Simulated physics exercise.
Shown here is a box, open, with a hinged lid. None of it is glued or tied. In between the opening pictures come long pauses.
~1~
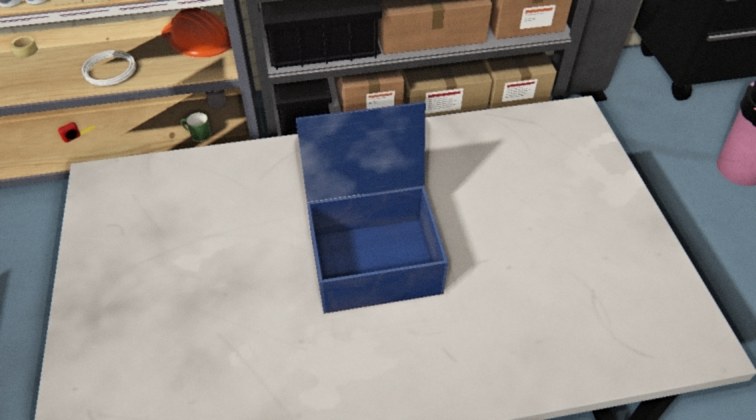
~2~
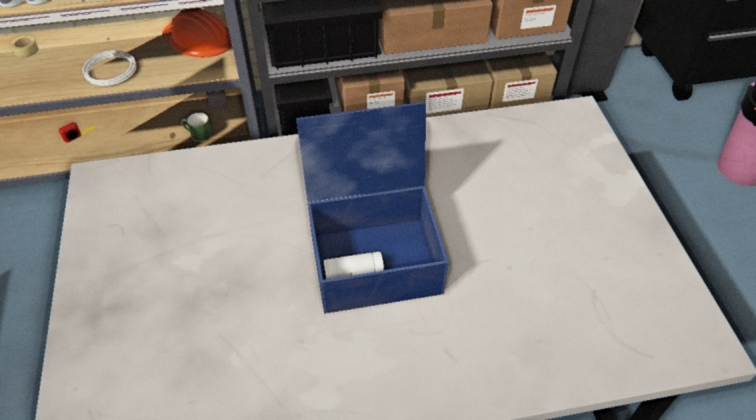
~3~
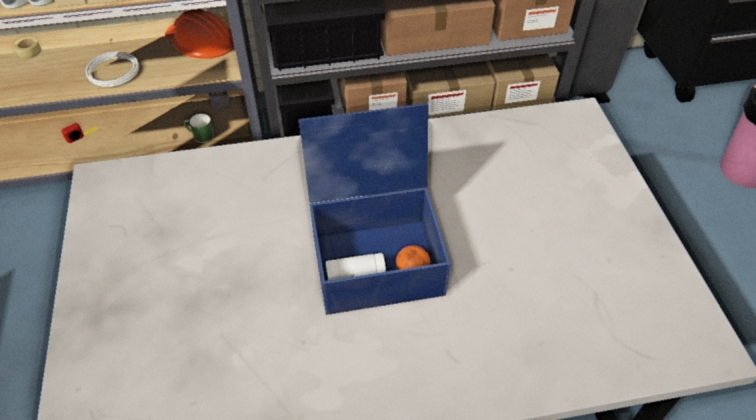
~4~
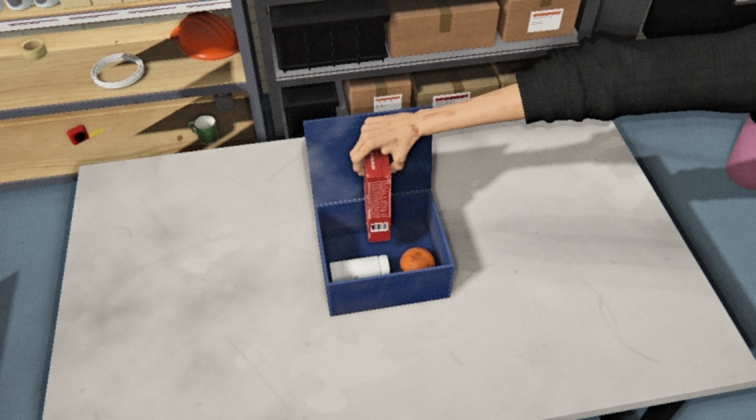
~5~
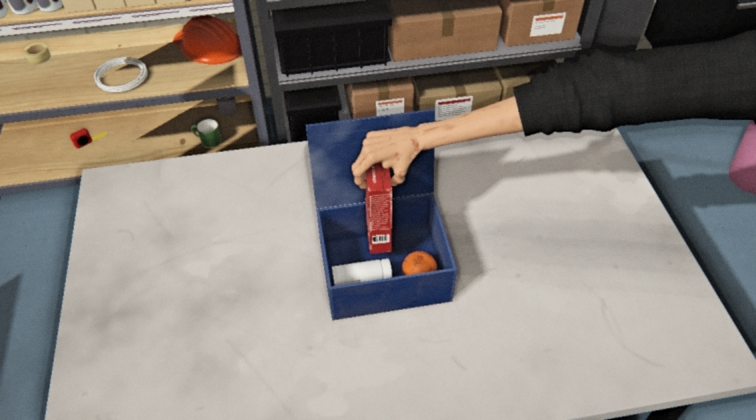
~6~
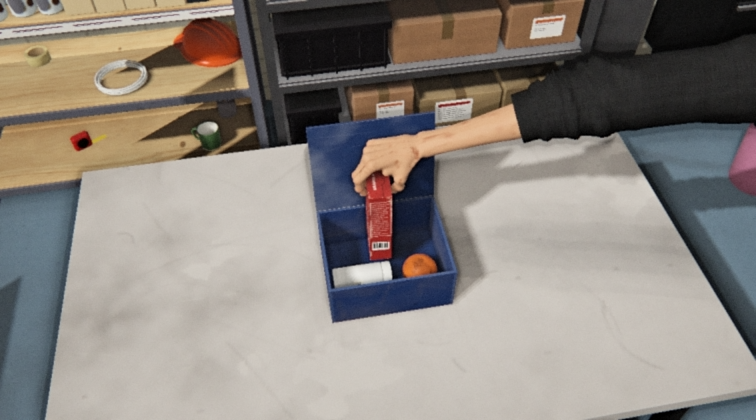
A hand lowers a red packet into a blue box holding a white container and an orange item.
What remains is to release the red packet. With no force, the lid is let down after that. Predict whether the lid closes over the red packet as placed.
It does not close.
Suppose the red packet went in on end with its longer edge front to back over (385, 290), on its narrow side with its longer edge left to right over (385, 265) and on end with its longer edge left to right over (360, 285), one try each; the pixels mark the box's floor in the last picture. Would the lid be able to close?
At first it fails to shut, the second time it manages to shut, and the third time it fails to shut.
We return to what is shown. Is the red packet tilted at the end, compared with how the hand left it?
As it turns out, it changes its angle.
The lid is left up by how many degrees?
About 30° above the rim.
Then, 0.50 s on from there, red packet turned 5° from how it was put near (379, 232); white shaker shifted about its own width.
Then, 1.50 s on from there, lid 74° above the rim; red packet shifted a little near (379, 231); white shaker shifted about its own width.
Then, 2.10 s on from there, lid 41° above the rim; red packet turned 28° from how it was put near (381, 247); white shaker shifted about its own width.
In the end, lid 30° above the rim; toppled in the box, red packet; moved from the start, white shaker; orange ball unmoved. At the end, from the last picture's camera, red packet near (379, 257).
